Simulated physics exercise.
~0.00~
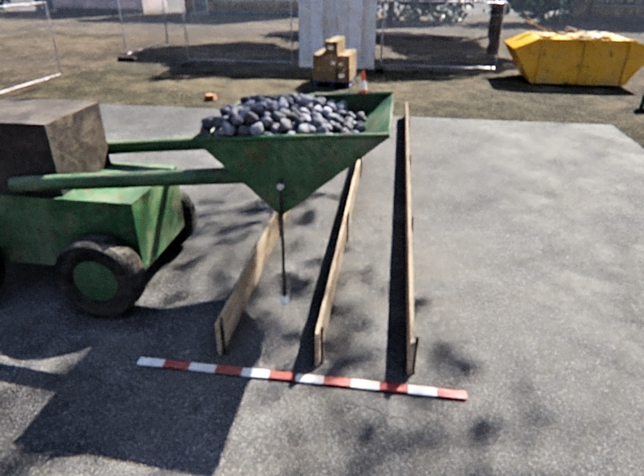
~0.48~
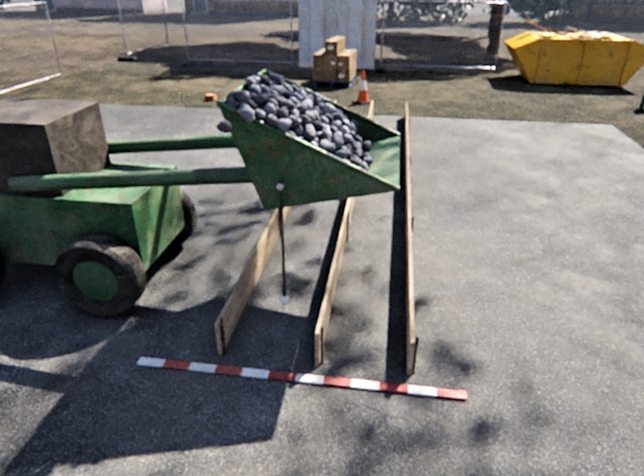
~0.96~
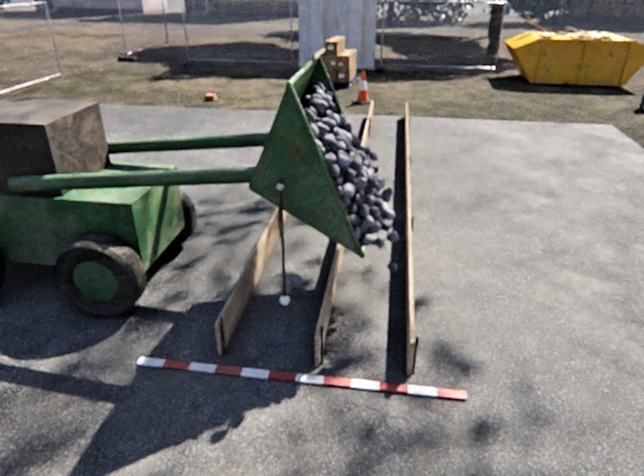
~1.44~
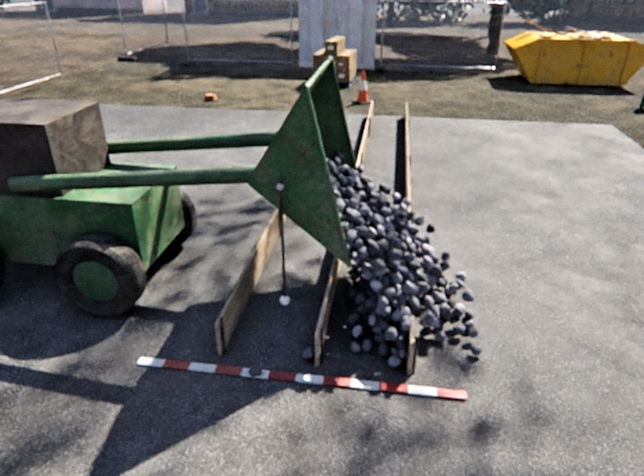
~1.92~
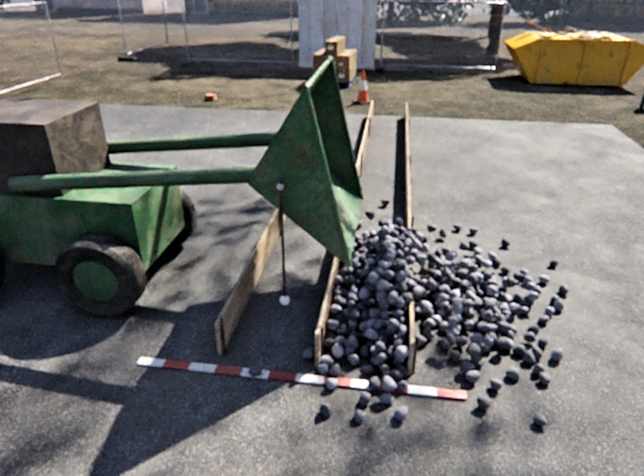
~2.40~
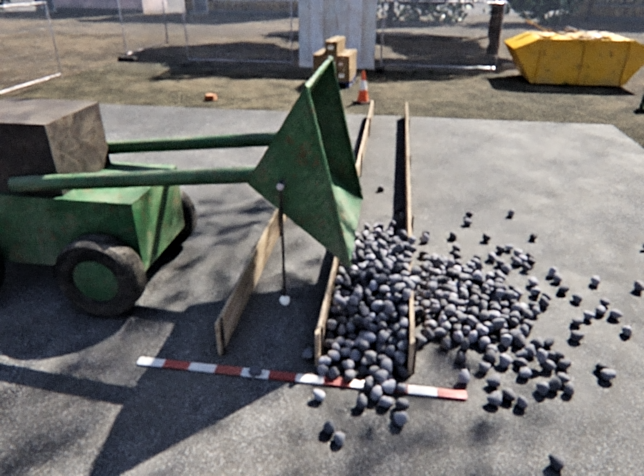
On a sunlit stretch of grey tarmac, seen from slightly above, a green loader stands at the left with its raised bucket full of smooth dark stones. Wooden planks stand on edge beneath and beyond the bucket, with a red and white staff in front and a yellow skip at the upper right. The bucket tips steadily to the right, and the stones slide towards its lip. They pour out between the two right-hand planks, and many spill past the last one. The bucket holds still, empty, as the stones rest in a heap between those planks and scattered to the right.
